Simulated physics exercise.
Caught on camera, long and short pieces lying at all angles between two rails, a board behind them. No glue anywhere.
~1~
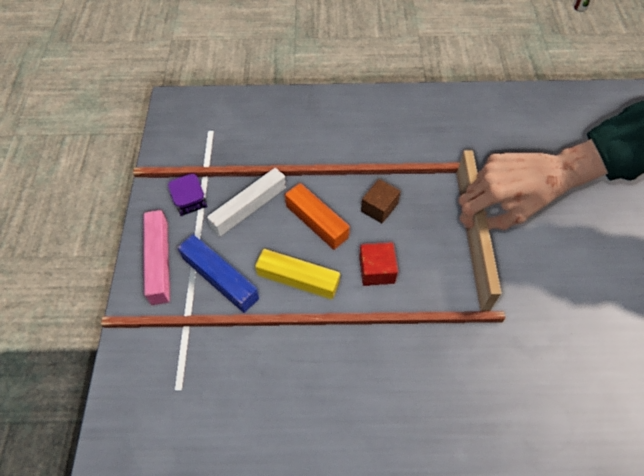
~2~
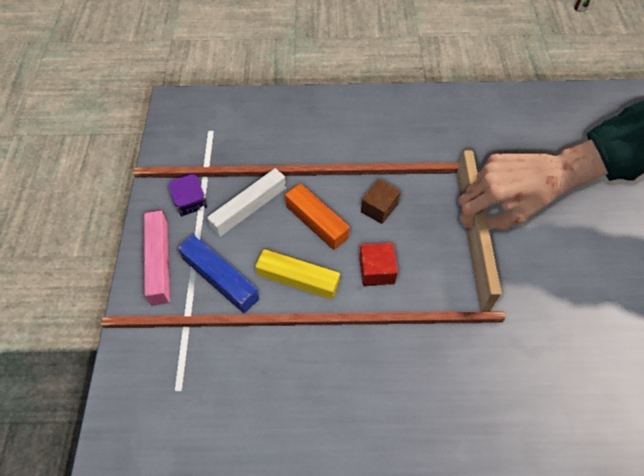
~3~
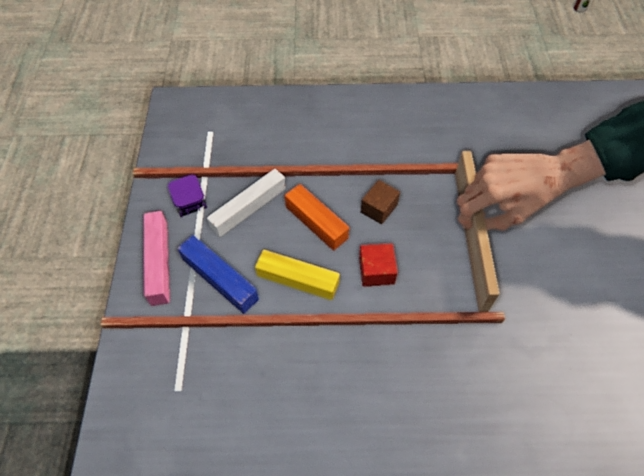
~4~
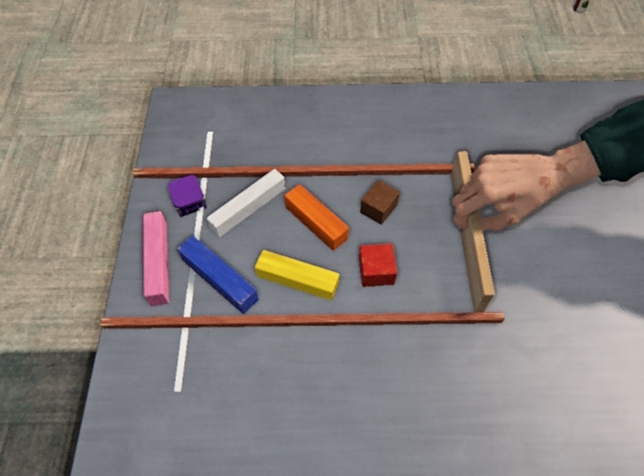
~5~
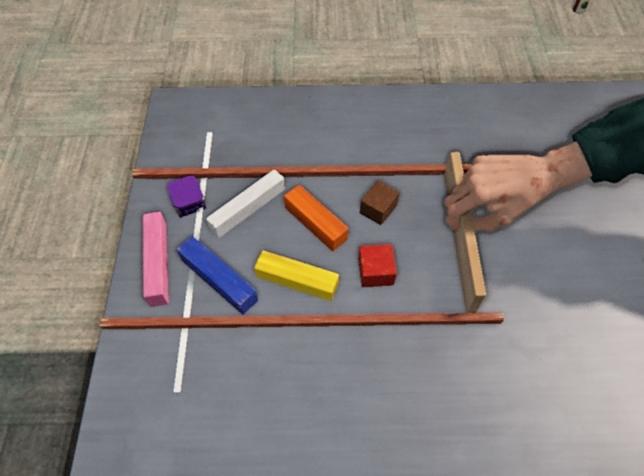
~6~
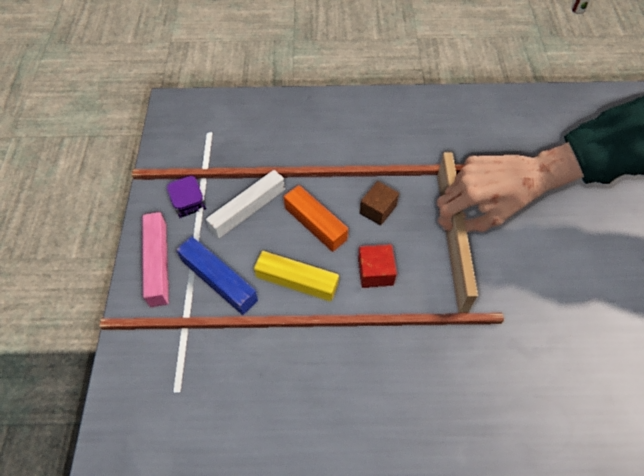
On a grey tabletop, a hand slides a wooden board slightly left between two rails, the coloured blocks ahead lying still.
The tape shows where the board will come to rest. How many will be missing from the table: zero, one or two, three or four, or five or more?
In the end the number that fall off is one or two.
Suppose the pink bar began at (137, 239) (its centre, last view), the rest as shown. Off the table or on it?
The pink bar falls.
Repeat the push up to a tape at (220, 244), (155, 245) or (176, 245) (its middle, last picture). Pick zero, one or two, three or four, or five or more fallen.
Taking them in turn, zero; 5 or more; 3 or 4.
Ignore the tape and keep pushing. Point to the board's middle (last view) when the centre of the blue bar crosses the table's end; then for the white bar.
For the blue bar at (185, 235), for the white bar at (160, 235).
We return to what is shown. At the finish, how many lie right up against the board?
3 of them.
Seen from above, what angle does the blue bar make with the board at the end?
Roughly 15° out of line.
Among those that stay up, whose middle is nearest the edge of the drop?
That is the blue bar.
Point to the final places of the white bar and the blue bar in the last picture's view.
The white bar at (158, 194), the blue bar at (118, 273).
Soon after, none off yet; pink bar at rest near (155, 259); purple case at rest near (187, 197); blue bar at rest near (217, 275).
Then, none off yet; pink bar moving near (144, 260); purple case moved about its own width near (156, 191); blue bar moved a little near (167, 272).
By the end, the number that fall off is one or two; fallen, purple case and pink bar.
